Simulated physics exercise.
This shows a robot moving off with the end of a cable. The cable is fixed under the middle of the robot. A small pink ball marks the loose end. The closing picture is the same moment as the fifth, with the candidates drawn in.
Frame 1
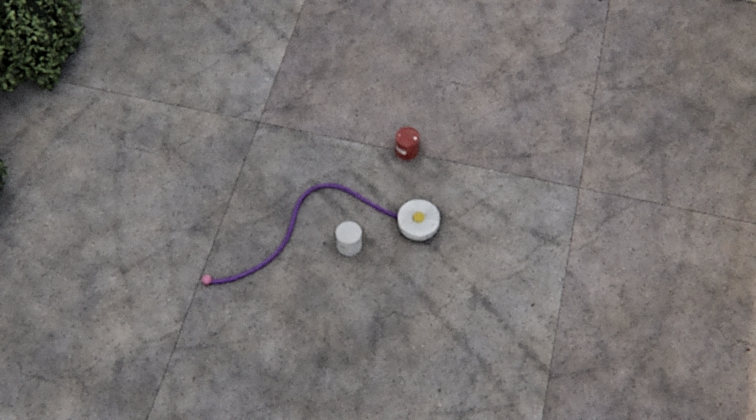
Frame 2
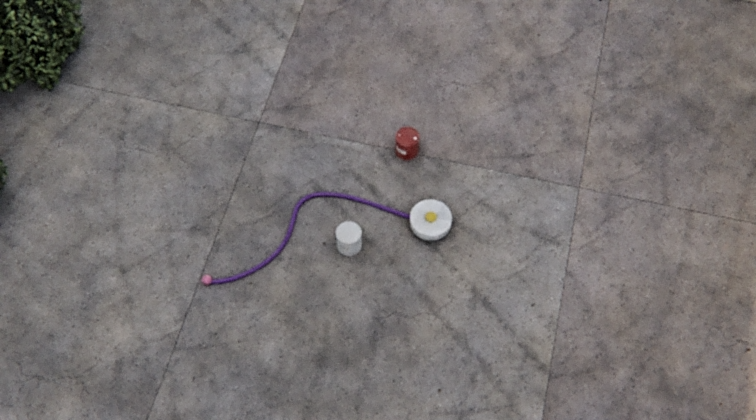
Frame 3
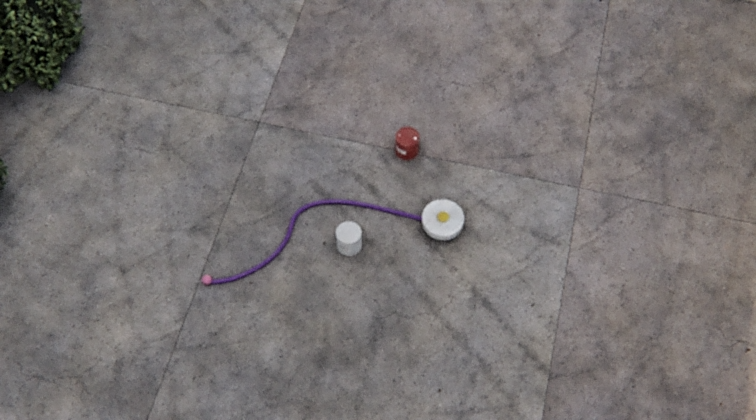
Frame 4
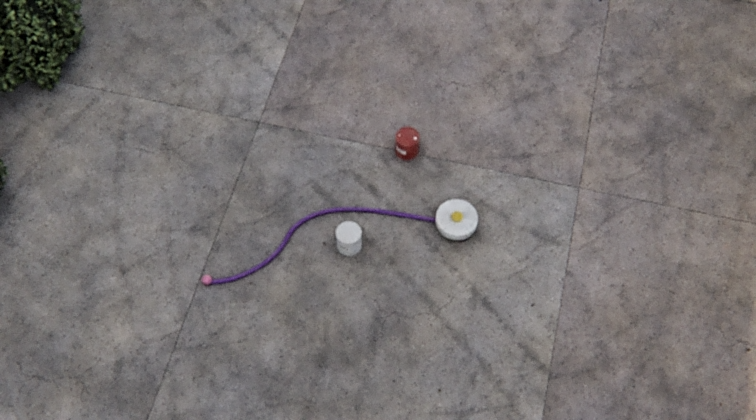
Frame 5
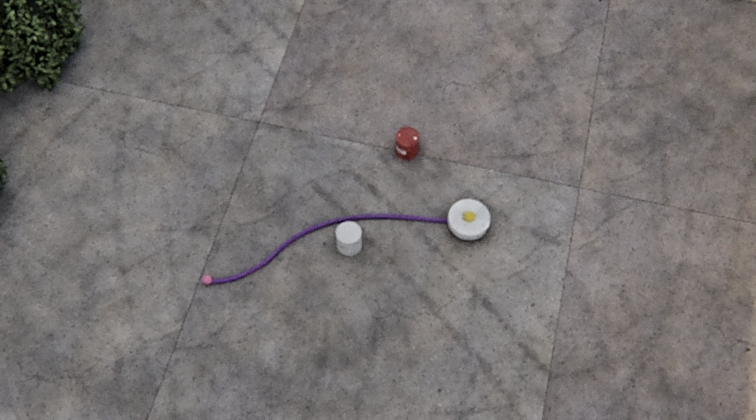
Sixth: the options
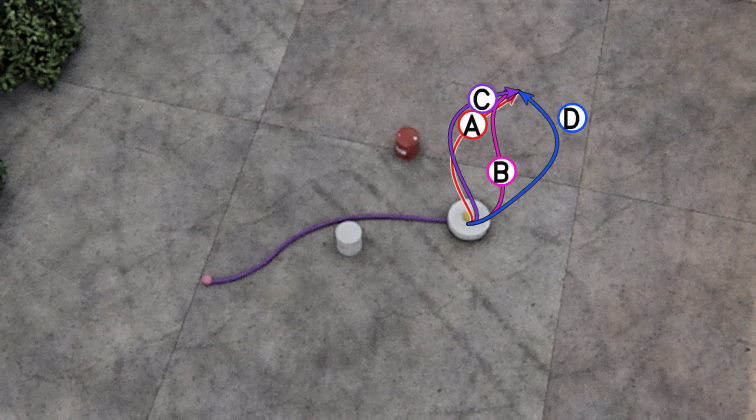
A round white robot slid slowly to the right across the grey paving, pulling one end of a purple cable, whose curve flattened and drew in close behind a small white keg, below a red one.
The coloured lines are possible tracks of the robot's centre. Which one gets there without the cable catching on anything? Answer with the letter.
Take A.
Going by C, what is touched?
It meets the red keg.
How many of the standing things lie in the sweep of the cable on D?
One.
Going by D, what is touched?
It is the white keg.
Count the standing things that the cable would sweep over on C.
One.
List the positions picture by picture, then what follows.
Free end (207, 280); red keg (407, 143); white keg (349, 239), in the first picture.
Robot (431, 221); free end (207, 280), in the second picture.
Robot (443, 220); white keg (349, 239), in the third picture.
Robot (457, 220); red keg (407, 143), in the fourth picture.
Robot (469, 220); free end (207, 280); white keg (349, 239); red keg (407, 143), in the fifth picture.
On the marked copy, A from (468, 224) via (457, 144) to (518, 92); B from (468, 224) via (499, 155) to (519, 91); C from (468, 224) via (450, 138) to (519, 91); D from (468, 224) via (549, 166) to (520, 92).
Taking A. A third of the way, robot (453, 161), middle of the cable (336, 227), free end (210, 280).
Two thirds of the way, robot (485, 112), middle of the cable (384, 189), free end (271, 255).
When it is over, robot (520, 87), middle of the cable (421, 161), free end (316, 229); nothing has been touched.
As for the rest, B meets the white keg; C meets the red keg; D meets the white keg.
